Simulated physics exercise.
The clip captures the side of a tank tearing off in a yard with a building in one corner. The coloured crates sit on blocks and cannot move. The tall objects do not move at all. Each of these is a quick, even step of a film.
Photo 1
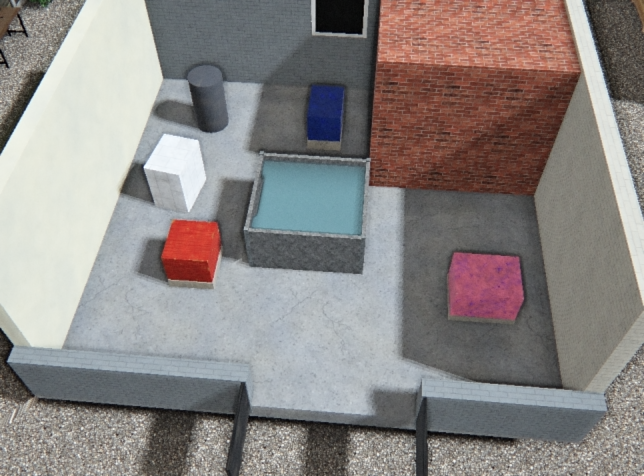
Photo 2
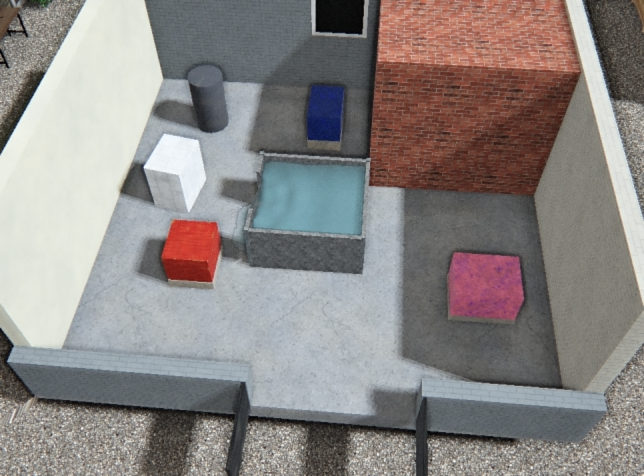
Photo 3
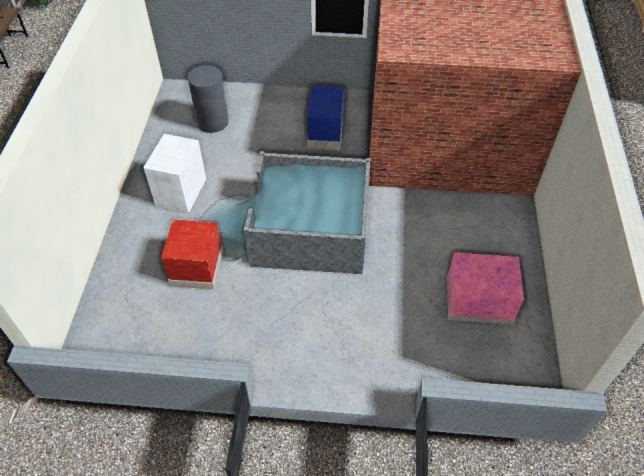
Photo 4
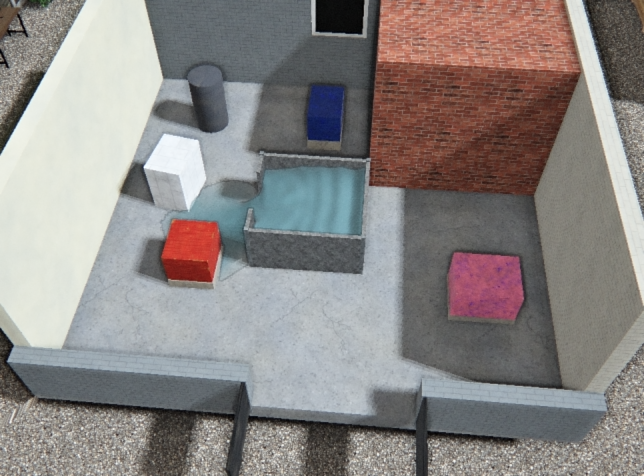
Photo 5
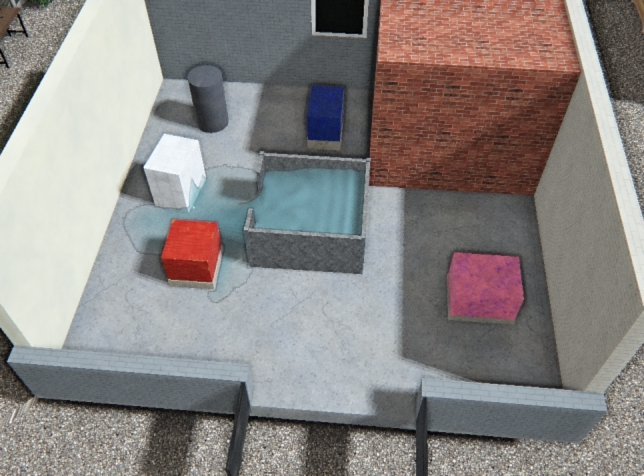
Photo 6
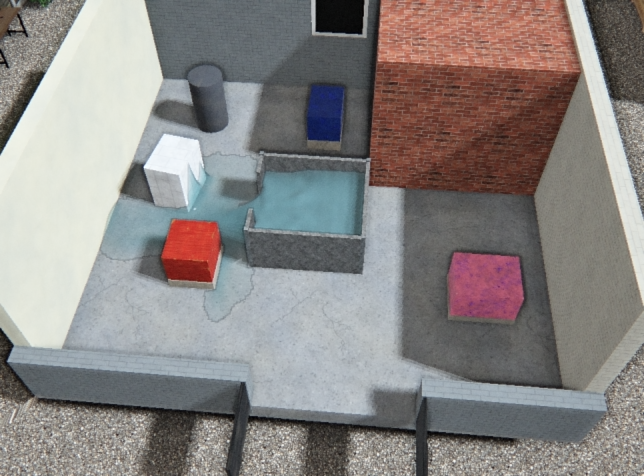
We see a walled yard with coloured blocks, a grey cylinder and an open tank of water; water pours from the tank's left side, runs between the white and red blocks, and spreads around them across the floor.
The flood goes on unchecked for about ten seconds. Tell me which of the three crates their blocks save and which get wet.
Here is how it ends: The blue crate is spared; the pink crate is spared; the red crate gets wet.
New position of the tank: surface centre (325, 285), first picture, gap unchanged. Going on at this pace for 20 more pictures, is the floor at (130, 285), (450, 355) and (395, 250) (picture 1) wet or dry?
First drenched; next unwetted; last unwetted.
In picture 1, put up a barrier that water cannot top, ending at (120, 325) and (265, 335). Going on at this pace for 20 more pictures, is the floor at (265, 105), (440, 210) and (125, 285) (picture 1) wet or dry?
Outcome by spot, in order - watered, unwatered, watered.
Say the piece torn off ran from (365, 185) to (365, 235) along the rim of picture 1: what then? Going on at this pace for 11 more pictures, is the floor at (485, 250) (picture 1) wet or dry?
Check at the point: Soaked.
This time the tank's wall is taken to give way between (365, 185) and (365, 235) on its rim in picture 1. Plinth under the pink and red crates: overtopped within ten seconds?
The pink one is reached; the red one is untouched.
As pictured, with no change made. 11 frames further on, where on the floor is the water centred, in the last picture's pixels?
Somewhere near (237, 222).
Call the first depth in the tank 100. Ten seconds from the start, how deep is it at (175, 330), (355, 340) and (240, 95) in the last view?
First spot roughly 4 %, second 4 %, third 10 %.
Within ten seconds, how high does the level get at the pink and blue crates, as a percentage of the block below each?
About 70 and 70 per cent.
A moment on, water covers 20 % of the floor; the blue crate not reached, the pink crate not reached, the red crate water round its plinth.
Next, water covers 40 % of the floor; the blue crate water round its plinth, the pink crate not reached, the red crate water round its plinth.
Then, water covers 55 % of the floor; the blue crate water round its plinth, the pink crate not reached, the red crate water round its plinth.
Later, water covers 80 % of the floor; the blue crate water round its plinth, the pink crate water round its plinth, the red crate water round its plinth.
In the end, water covers 95 % of the floor; the blue crate stayed above the water, the pink crate stayed above the water, the red crate was topped.
